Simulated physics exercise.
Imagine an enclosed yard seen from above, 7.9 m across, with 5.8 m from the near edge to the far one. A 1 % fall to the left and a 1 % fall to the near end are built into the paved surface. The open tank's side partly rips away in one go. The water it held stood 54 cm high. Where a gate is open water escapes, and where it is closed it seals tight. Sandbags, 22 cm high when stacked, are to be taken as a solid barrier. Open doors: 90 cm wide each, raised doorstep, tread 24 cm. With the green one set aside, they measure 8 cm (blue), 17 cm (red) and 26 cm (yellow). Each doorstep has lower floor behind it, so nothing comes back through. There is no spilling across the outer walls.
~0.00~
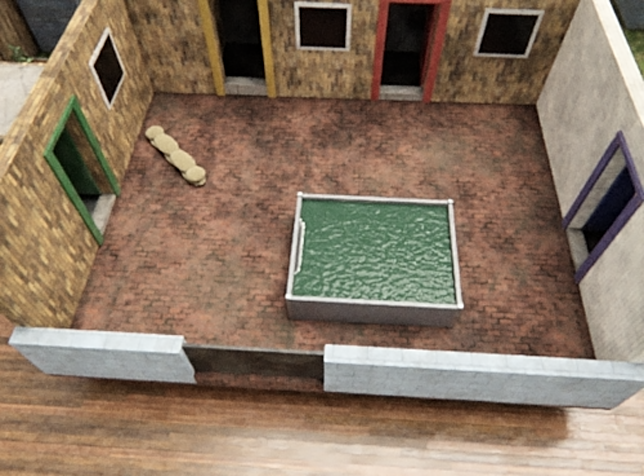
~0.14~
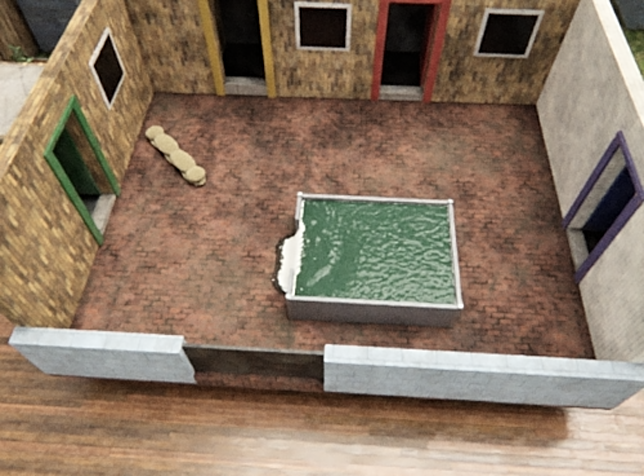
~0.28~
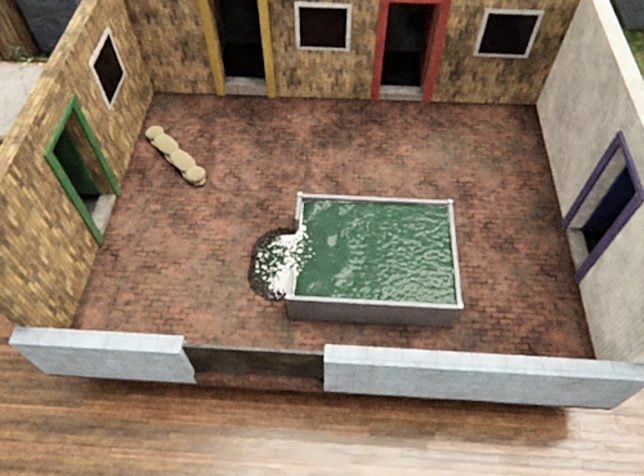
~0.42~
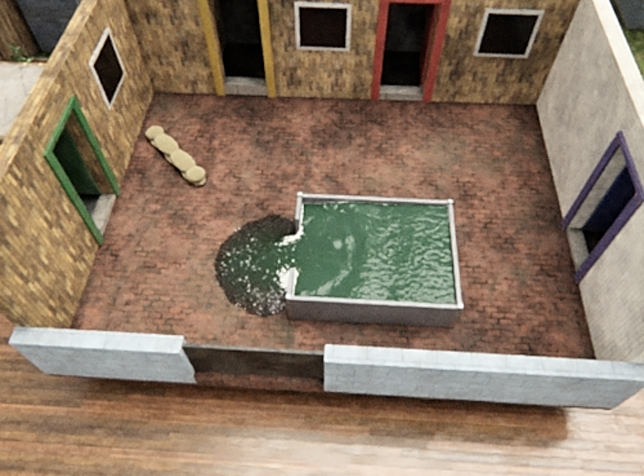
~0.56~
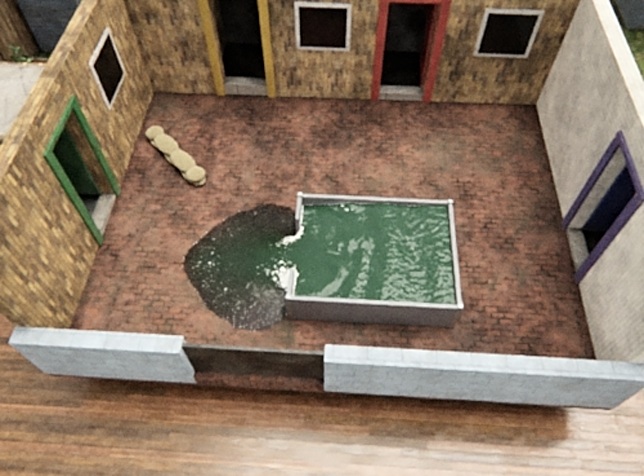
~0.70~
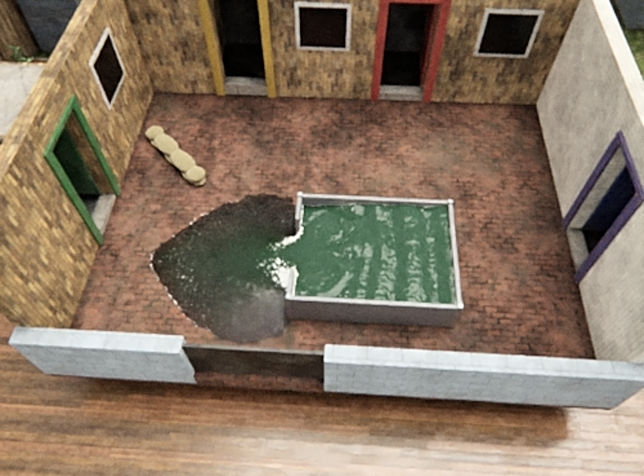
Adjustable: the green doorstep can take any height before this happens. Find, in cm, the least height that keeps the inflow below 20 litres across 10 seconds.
The least height is about 17 cm.
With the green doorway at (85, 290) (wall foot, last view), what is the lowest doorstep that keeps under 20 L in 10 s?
Something near 19 cm.
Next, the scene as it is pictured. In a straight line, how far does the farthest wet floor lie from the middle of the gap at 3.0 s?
Near 5.2 m, more or less.
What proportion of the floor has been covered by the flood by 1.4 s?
Around 25 per cent of the floor.
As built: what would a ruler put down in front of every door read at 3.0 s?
At the yellow door the depth is 0 cm, at green 20 cm, at red 0 cm and at blue 0 cm.
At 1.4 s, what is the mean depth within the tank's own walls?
Close to 41 cm deep on average.
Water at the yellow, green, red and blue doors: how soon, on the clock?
Yellow 4.5 s, green 1.2 s, red 9.5 s, blue not in the 10 s.
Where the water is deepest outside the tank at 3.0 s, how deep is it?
It gets to close to 26 centimetres there.
After 1.4 s water covers 25 % of the floor, deepest (33 cm) near (290, 261); 12 cm at the green door, 0 litres in over its 12 cm doorstep.
After 3.0 s water covers 30 % of the floor, deepest (26 cm) near (70, 331); 20 cm at the green door, 37 litres in over its 12 cm doorstep.
After 10.0 s water covers 70 % of the floor, deepest (15 cm) near (62, 353); 13 cm at the green door, 126 litres in over its 12 cm doorstep.
At the green door as built, the water arrived by 1.3 s and peaked near 21 cm at 2.4 s.
With a doorstep of 14 cm, 73 litres would have come in within the 10 s; with 19 cm, 7 litres. So under 20 litres takes about 17 cm.
